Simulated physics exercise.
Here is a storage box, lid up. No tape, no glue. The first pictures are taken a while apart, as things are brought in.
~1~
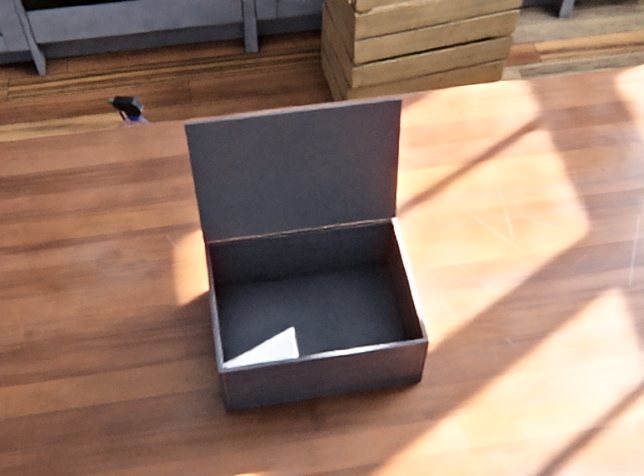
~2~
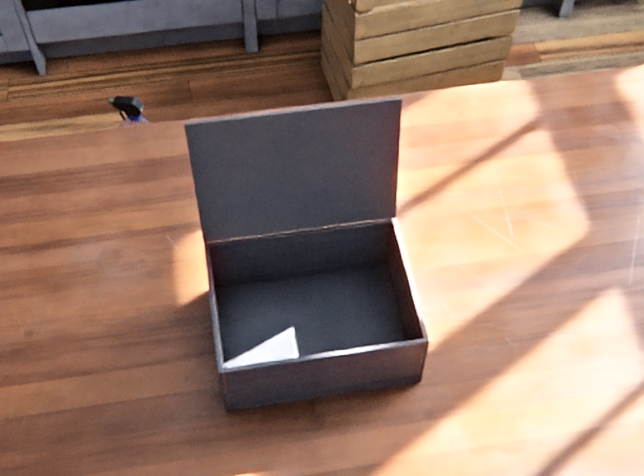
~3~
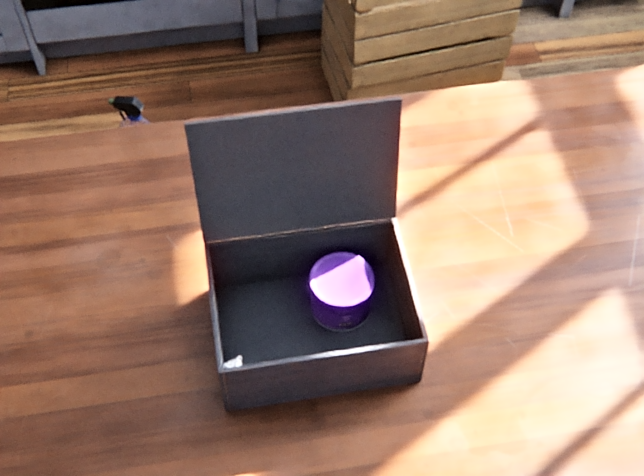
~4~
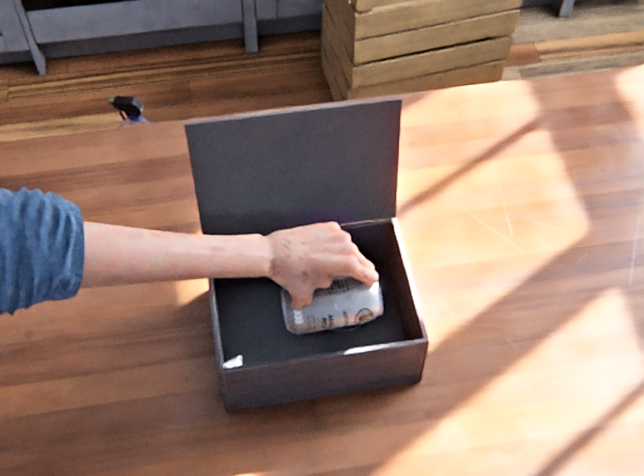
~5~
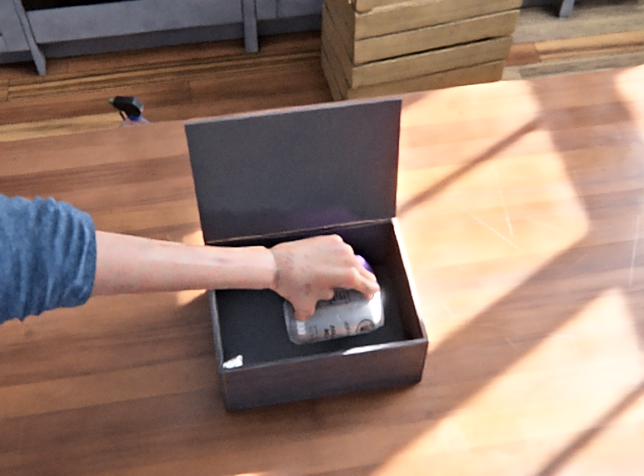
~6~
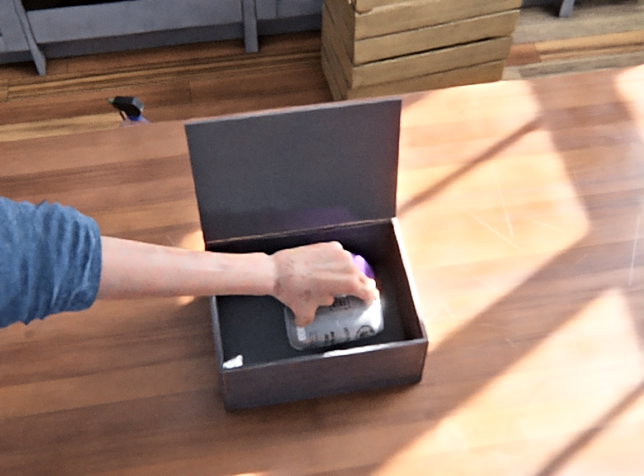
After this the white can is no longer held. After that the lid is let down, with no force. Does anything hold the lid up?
In the end the lid sits on the rim.
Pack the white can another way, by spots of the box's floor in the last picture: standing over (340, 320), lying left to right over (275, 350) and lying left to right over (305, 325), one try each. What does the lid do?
In the first case it stays ajar; in the second case it sits on the rim; in the third case it stays ajar.
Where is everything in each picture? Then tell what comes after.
In the first frame, the last thing is not in view yet.
In the second frame, the last thing is not in view yet.
In the third frame, the last thing is not in view yet; purple tub (341, 293).
The fourth frame shows still above its spot; white can (331, 302).
The fifth frame shows still above its spot; white can (333, 313).
The sixth frame shows put in, still held; white can (333, 319).
Then, 1.00 s after the last picture, lid starting down; white can rolled about its own width near (332, 347).
Then, 1.60 s after the last picture, lid 58° above the rim; white can rolled about its own width near (332, 347).
Then, 2.10 s after the last picture, lid 14° above the rim; white can rolled about its own width near (332, 347).
At rest, lid shut; moved from the start, white can; purple tub in place. Seen from the same camera at the end, white can near (332, 348).
